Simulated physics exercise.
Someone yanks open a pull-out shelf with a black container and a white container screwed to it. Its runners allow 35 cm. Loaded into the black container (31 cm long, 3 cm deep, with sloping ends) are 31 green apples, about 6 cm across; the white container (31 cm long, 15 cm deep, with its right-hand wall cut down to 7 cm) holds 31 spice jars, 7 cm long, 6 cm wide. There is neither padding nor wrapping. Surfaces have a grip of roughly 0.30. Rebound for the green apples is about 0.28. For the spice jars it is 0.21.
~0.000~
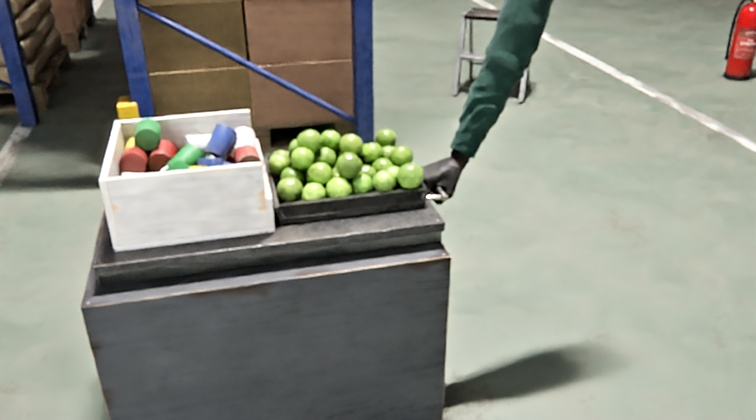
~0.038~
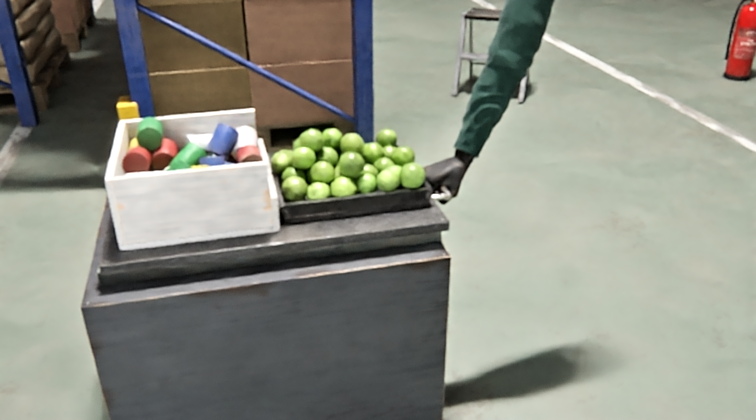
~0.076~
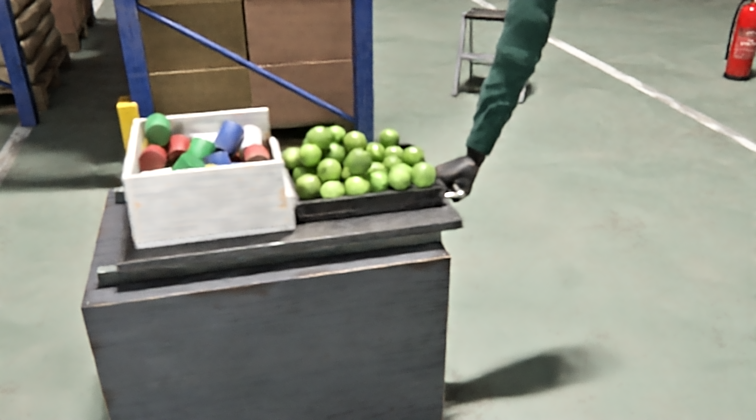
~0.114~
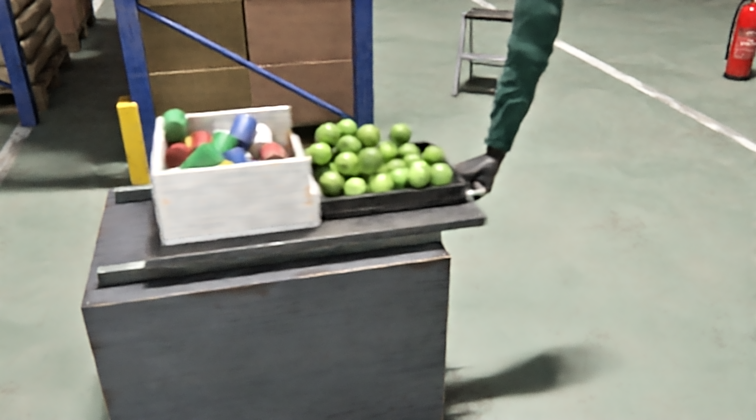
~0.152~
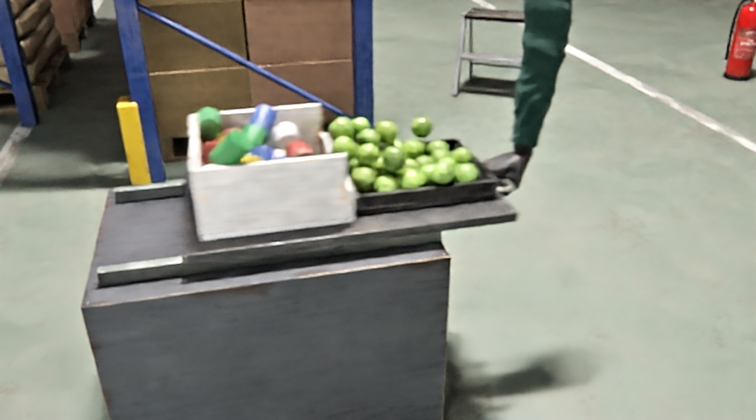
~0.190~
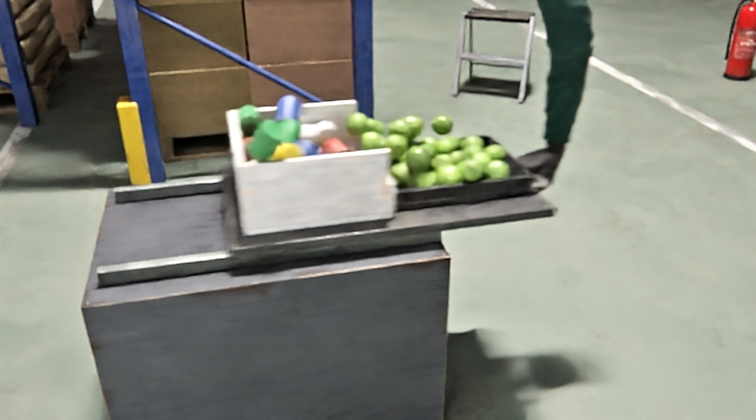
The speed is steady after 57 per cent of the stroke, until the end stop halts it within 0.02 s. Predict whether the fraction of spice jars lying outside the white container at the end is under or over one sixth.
The fraction outside is over one sixth.
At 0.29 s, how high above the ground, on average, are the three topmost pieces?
About 78 cm up, on average.
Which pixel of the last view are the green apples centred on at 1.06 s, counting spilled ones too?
They're centred near (519, 150).
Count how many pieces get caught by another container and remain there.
Around 3 in all.
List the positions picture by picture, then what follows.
In the first frame (we follow the rim corner now nearest the camera), white container at (107, 179); black container at (279, 205); shelf out by 0 cm; nothing out yet.
The second frame shows white container at (113, 178); black container at (284, 205); shelf out by 1 cm.
The third frame shows white container at (130, 176); black container at (299, 203); shelf out by 4 cm.
The fourth frame shows white container at (159, 173); black container at (324, 200); shelf out by 10 cm.
The fifth frame shows white container at (198, 169); black container at (357, 196); shelf out by 18 cm.
The sixth frame shows white container at (244, 165); black container at (397, 191); shelf out by 27 cm; 4 out.
After 0.21 s, the shelf hits its stop.
After 0.29 s, 6 of 31 out of the black container and 1 of 31 out of the white container.
After 0.41 s, 10 of 31 out of the black container and 7 of 31 out of the white container.
After 0.63 s, 13 of 31 out of the black container and 9 of 31 out of the white container.
When it is over (at 1.06 s), 13 of 31 out of the black container and 9 of 31 out of the white container. Asked share, 9 of 31, 29 per cent.
